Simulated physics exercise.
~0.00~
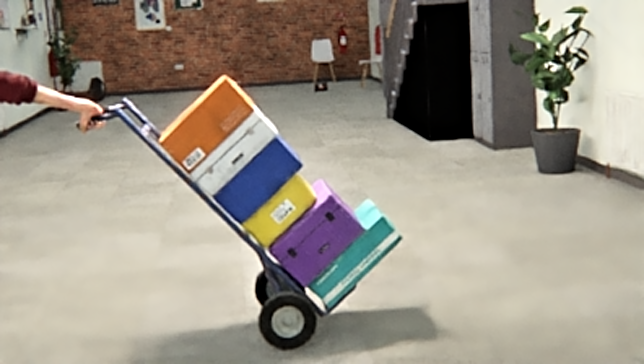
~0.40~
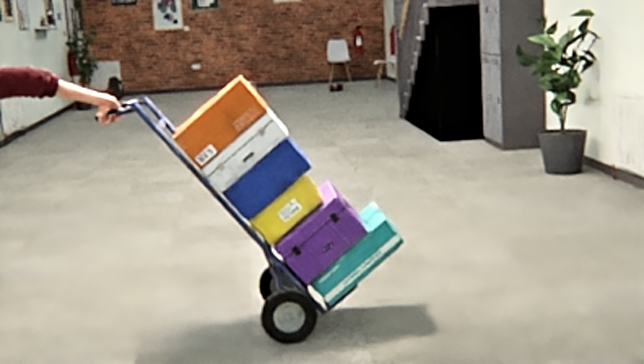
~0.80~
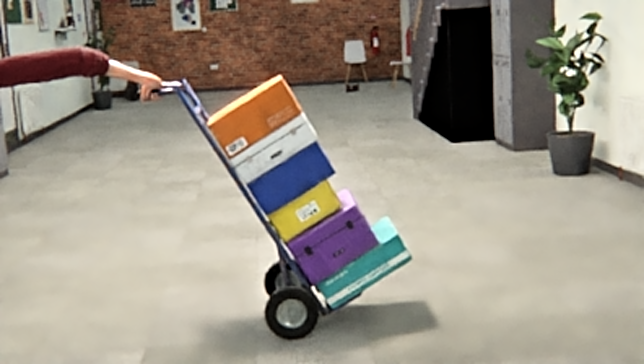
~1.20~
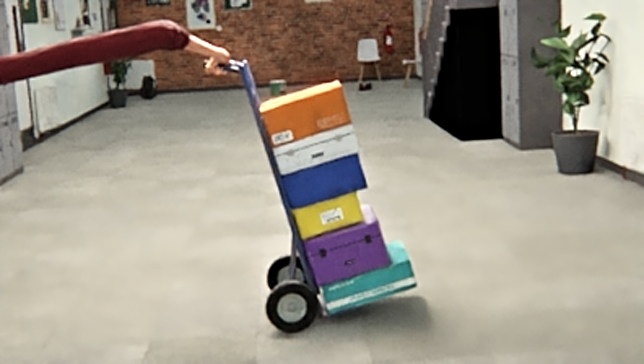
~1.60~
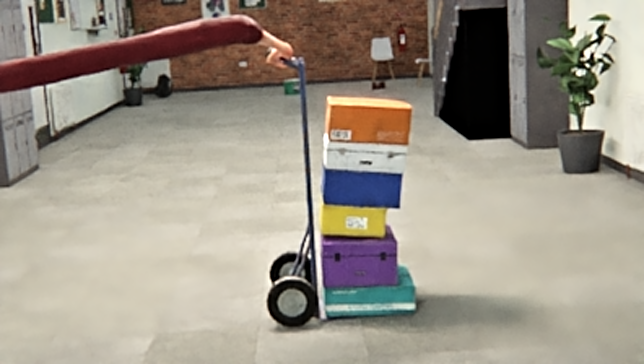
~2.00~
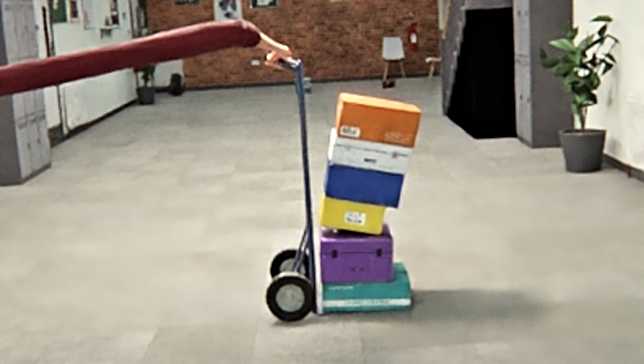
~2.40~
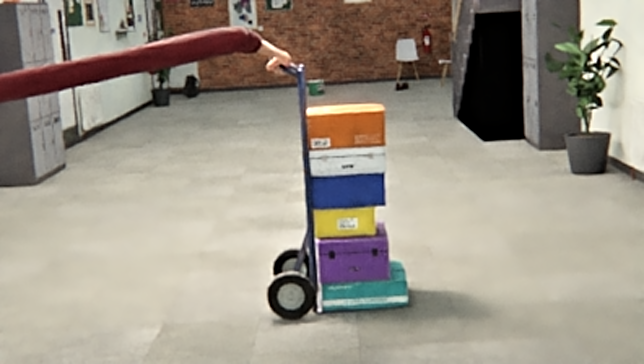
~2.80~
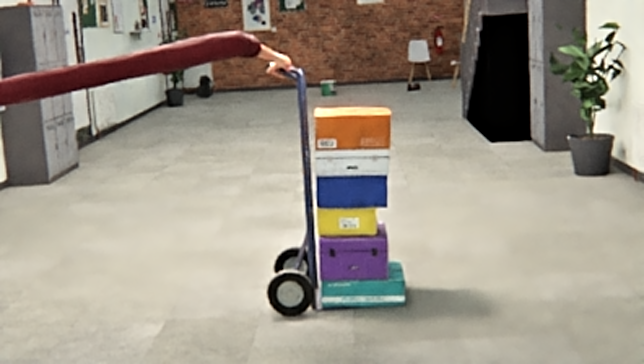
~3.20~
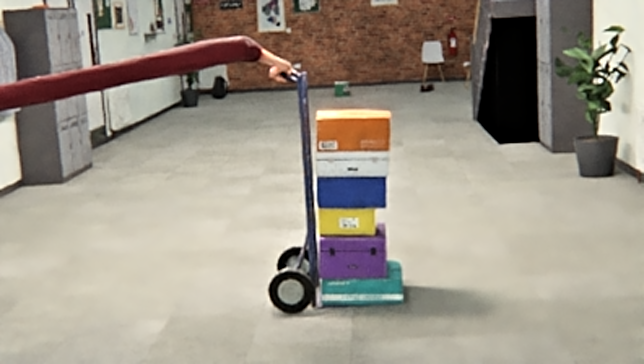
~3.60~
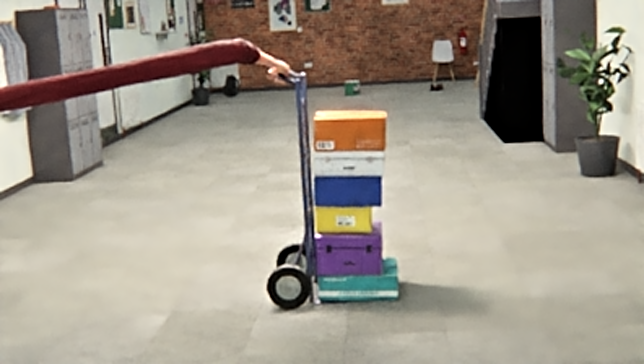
At first, a red-sleeved arm reaching in from the left holds a two-wheeled hand truck tilted back, with six colourful boxes stacked on it in a room with a brick wall. The hand swings the handle up and forward, and the stack rises with it until the truck stands upright and its plate meets the floor. The upper boxes, from the yellow one to the orange one on top, tip forward away from the frame, then rock back towards it. After a slight settling wobble, the stack comes to rest, with all six boxes still piled on the upright truck.
